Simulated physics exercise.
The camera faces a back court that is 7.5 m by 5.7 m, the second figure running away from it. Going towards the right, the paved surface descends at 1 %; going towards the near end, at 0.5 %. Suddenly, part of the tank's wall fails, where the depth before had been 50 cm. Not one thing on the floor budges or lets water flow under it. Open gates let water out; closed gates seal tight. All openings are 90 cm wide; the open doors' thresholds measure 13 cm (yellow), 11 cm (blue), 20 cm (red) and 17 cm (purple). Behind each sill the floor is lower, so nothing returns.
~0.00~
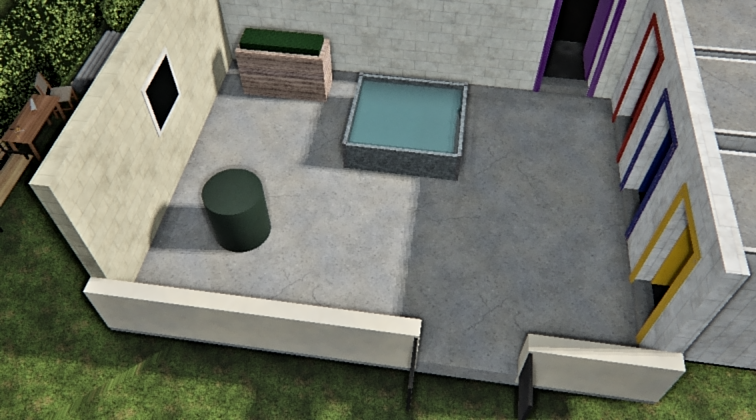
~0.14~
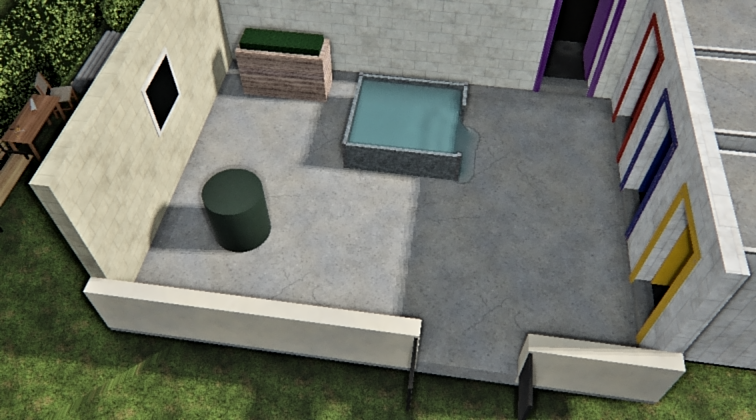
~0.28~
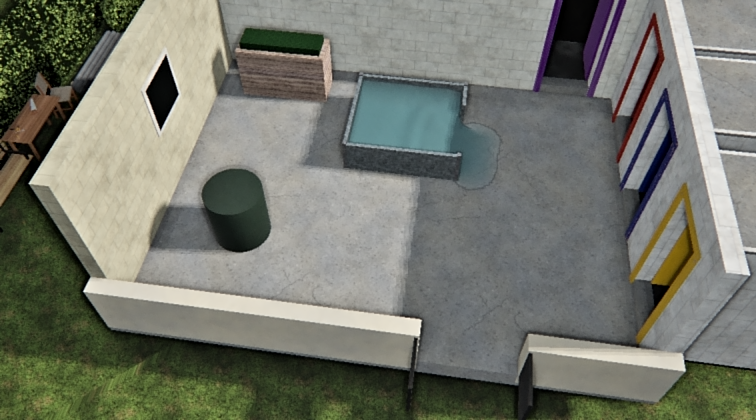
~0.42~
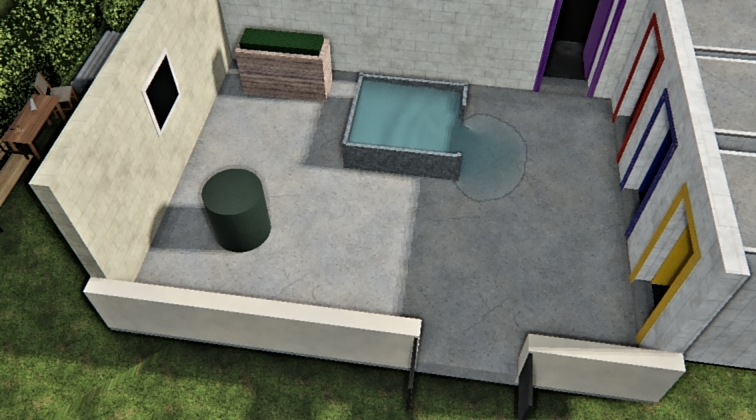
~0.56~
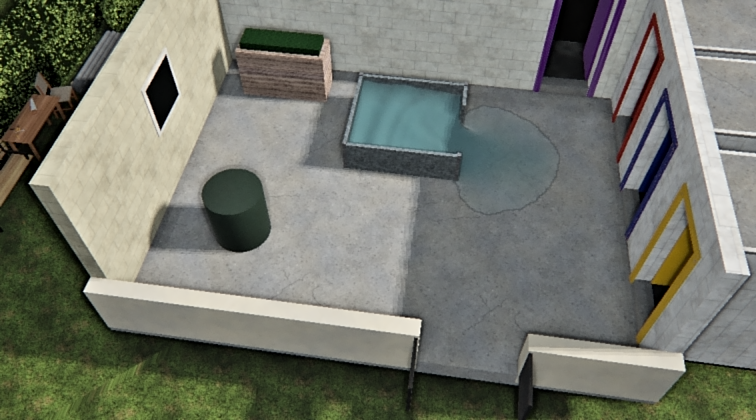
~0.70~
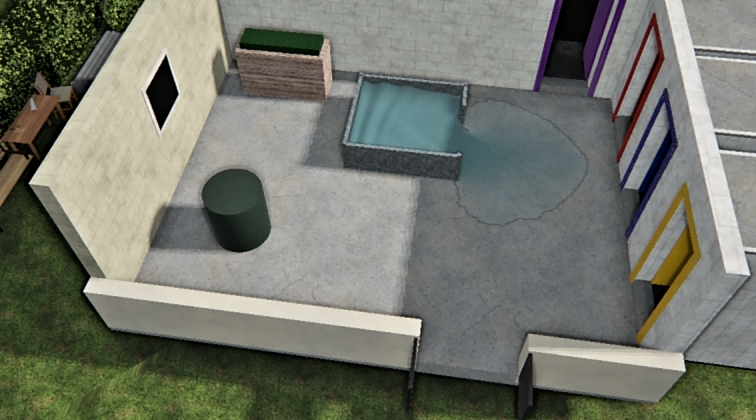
Water poured out through a gap in the right side of a stone tank in a walled courtyard, then spread across the grey paving in a widening puddle toward the coloured doorways on the right.
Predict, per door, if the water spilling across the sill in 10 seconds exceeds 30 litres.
Prediction: The yellow door does not exceed 30 litres; the blue door exceeds 30 litres; the red door does not exceed 30 litres; the purple door does not exceed 30 litres.
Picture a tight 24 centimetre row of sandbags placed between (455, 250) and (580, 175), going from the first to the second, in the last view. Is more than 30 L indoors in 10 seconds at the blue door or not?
So blue stays inside.
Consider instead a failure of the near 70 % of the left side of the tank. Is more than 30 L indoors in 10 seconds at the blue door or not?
Well, at blue it would be too little.
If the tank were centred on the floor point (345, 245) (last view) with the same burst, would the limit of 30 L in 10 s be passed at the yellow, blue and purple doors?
Checking each door against the limit: Yellow tops it, blue does not exceed it, purple does not exceed it.
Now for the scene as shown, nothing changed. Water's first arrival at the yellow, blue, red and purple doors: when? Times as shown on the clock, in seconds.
Yellow: 2.0 s; blue: 1.1 s; red: 1.0 s; purple: 1.4 s.
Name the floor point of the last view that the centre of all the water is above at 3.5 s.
Roughly (512, 174).
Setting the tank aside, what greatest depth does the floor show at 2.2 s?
Peak depth: Approx. 28 cm.
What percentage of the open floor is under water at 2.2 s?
Wet share: About 30 %.
After 1.4 s water covers 20 % of the floor and is deepest (25 cm) near (470, 162); yellow door not reached, blue door 19 cm at the sill, 2 L in, red door 19 cm at the sill, 0 L in, purple door 2 cm at the sill, 0 L in.
After 2.2 s water covers 30 % of the floor and is deepest (28 cm) near (609, 107); yellow door 11 cm at the sill, 0 L in, blue door 23 cm at the sill, 35 L in, red door 21 cm at the sill, 1 L in, purple door 9 cm at the sill, 0 L in.
After 3.5 s water covers 30 % of the floor and is deepest (24 cm) near (639, 375); yellow door 9 cm at the sill, 0 L in, blue door 16 cm at the sill, 79 L in, red door 17 cm at the sill, 3 L in, purple door 12 cm at the sill, 0 L in.
After 6.0 s water covers 55 % of the floor and is deepest (14 cm) near (639, 375); yellow door 11 cm at the sill, 1 L in, blue door 11 cm at the sill, 90 L in, red door 10 cm at the sill, 3 L in, purple door 9 cm at the sill, 0 L in.
After 10.0 s water covers 80 % of the floor and is deepest (10 cm) near (625, 373); yellow door 10 cm at the sill, 1 L in, blue door 7 cm at the sill, 91 L in, red door 5 cm at the sill, 3 L in, purple door 5 cm at the sill, 0 L in.
